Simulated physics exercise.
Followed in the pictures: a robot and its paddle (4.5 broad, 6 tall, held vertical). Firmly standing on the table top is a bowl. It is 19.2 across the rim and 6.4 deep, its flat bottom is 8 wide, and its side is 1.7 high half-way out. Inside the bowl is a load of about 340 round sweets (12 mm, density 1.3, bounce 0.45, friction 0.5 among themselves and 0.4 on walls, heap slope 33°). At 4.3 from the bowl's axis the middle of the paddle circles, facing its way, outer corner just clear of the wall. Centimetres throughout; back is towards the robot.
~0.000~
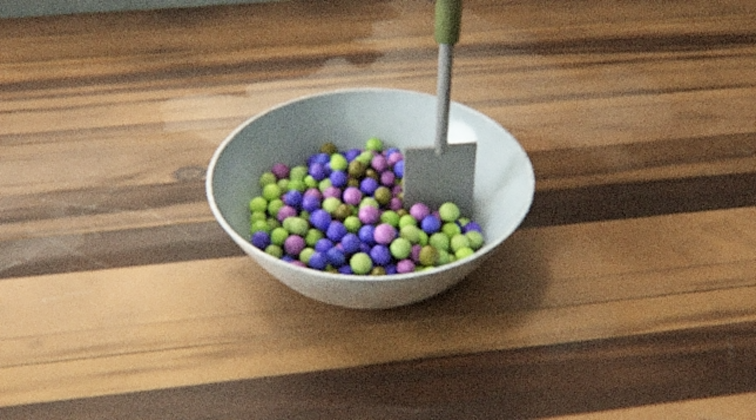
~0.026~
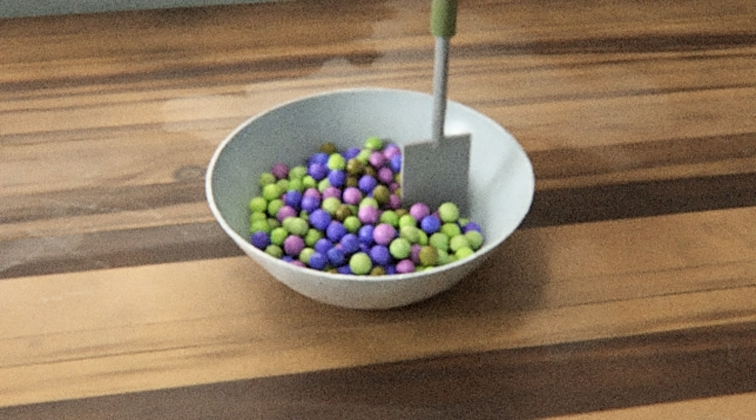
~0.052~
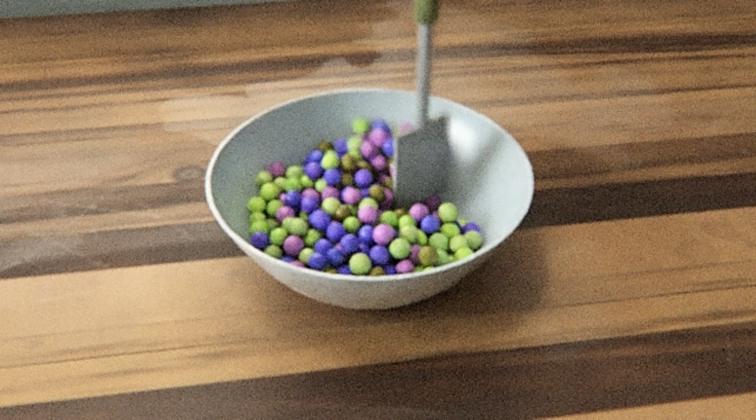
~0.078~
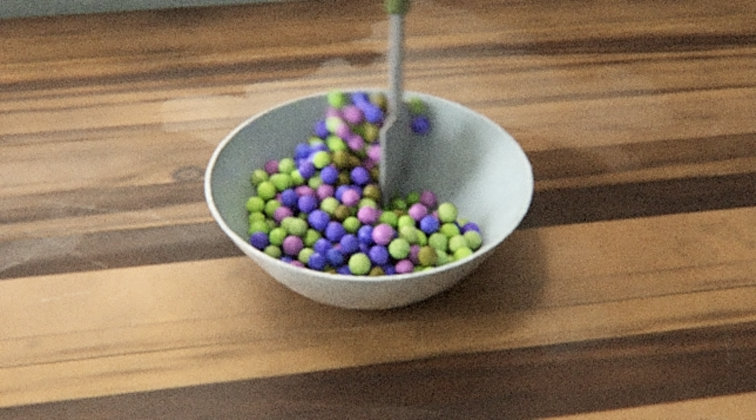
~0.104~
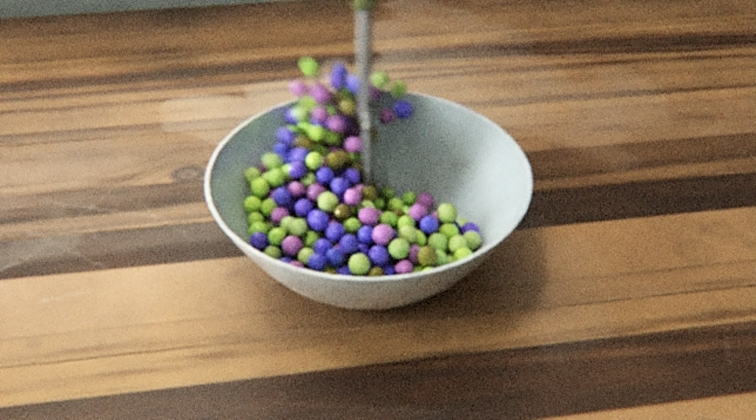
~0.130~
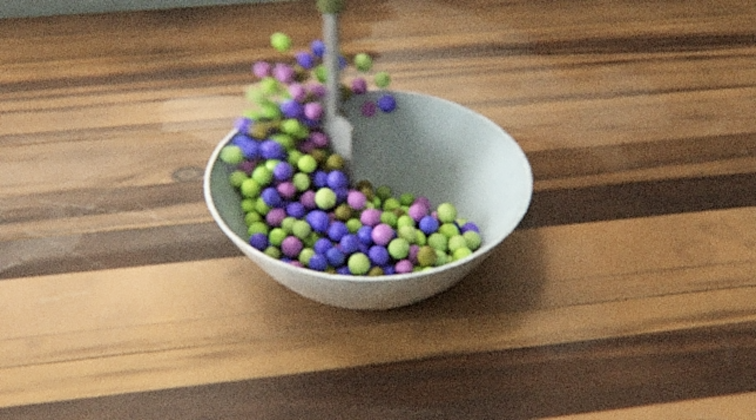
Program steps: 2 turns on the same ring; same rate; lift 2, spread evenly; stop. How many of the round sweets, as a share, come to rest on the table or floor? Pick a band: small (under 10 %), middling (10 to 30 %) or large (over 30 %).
Large.
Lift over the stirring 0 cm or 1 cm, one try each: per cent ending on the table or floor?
Some 55 and some 45 per cent.
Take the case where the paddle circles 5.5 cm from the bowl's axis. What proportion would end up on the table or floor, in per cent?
It would be close to 20 per cent then.
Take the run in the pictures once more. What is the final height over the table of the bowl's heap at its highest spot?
The top sits some 5.5 cm up.
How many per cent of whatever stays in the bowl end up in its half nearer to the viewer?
Close to 50 in a hundred.
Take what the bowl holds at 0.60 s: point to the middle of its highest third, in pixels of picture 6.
About (328, 205).
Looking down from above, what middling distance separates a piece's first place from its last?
Near 10 cm.
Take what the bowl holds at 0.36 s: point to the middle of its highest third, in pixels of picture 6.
(470, 183), roughly.
After 0.36 s, 346° round, highest piece 11 above the table; 236 in the bowl, 57 on the table or floor, 47 in flight or on the tool.
After 0.60 s, 222° round, highest piece 8 above the table; 209 in the bowl, 125 on the table or floor, 6 in flight or on the tool.
After 0.91 s, 0° round, highest piece 5 above the table; 206 in the bowl, 134 on the table or floor.
After 1.61 s, 0° round, highest piece 5 above the table; 206 in the bowl, 134 on the table or floor.
In the end, 206 in the bowl, 134 on the table or floor. That is 39 % on the table or floor.
